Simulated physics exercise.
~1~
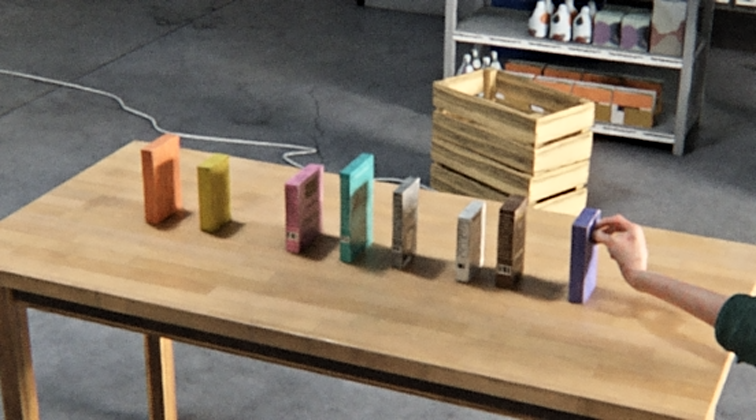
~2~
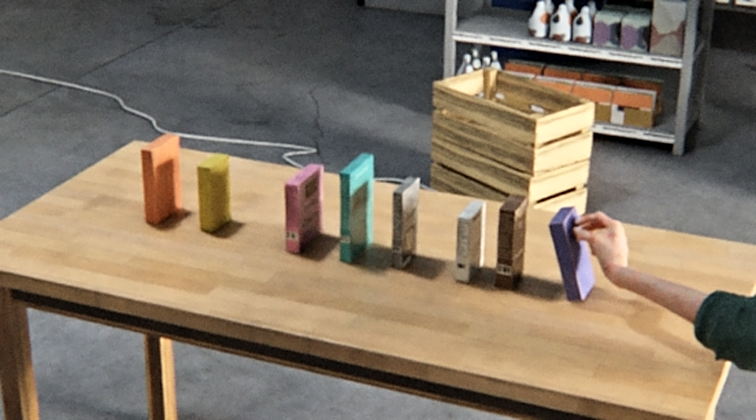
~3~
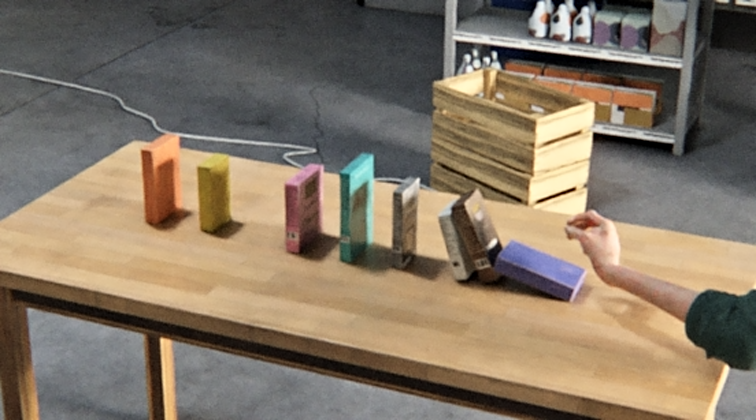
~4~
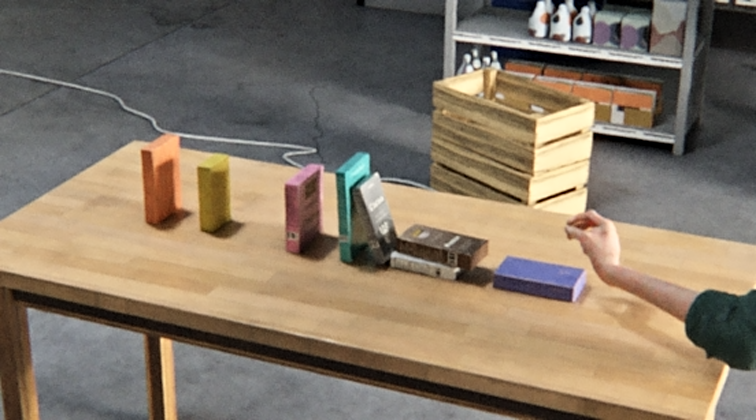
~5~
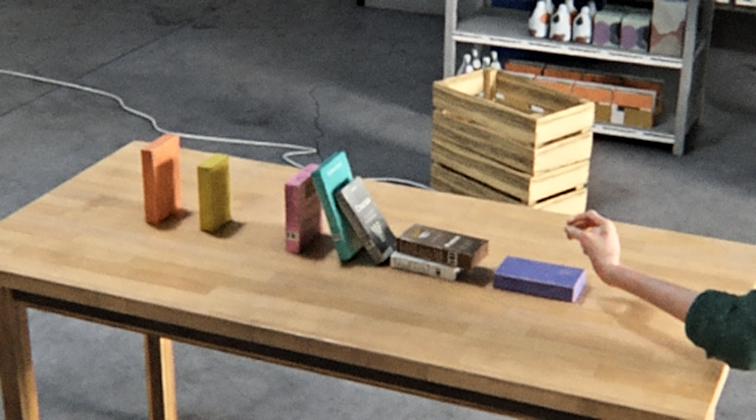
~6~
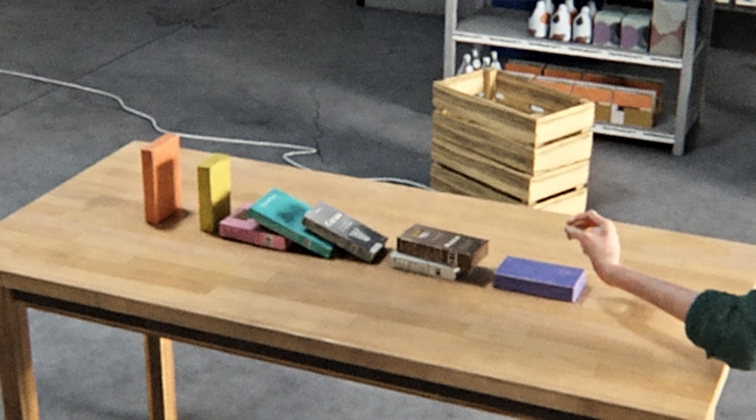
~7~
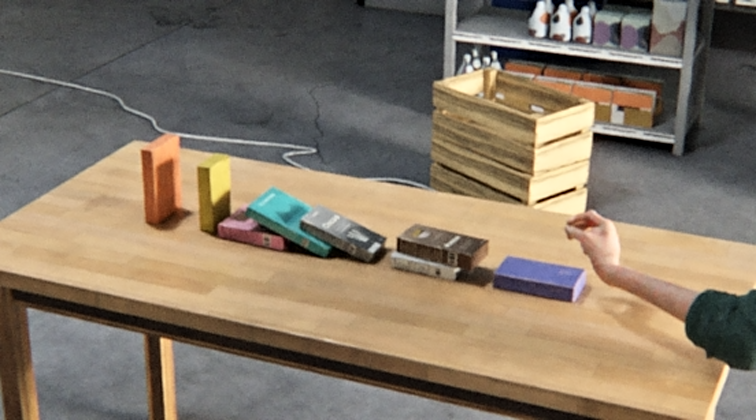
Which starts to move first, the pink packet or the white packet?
The white packet starts to move first. The pink packet is still standing upright when the white one goes over, and it only falls later.
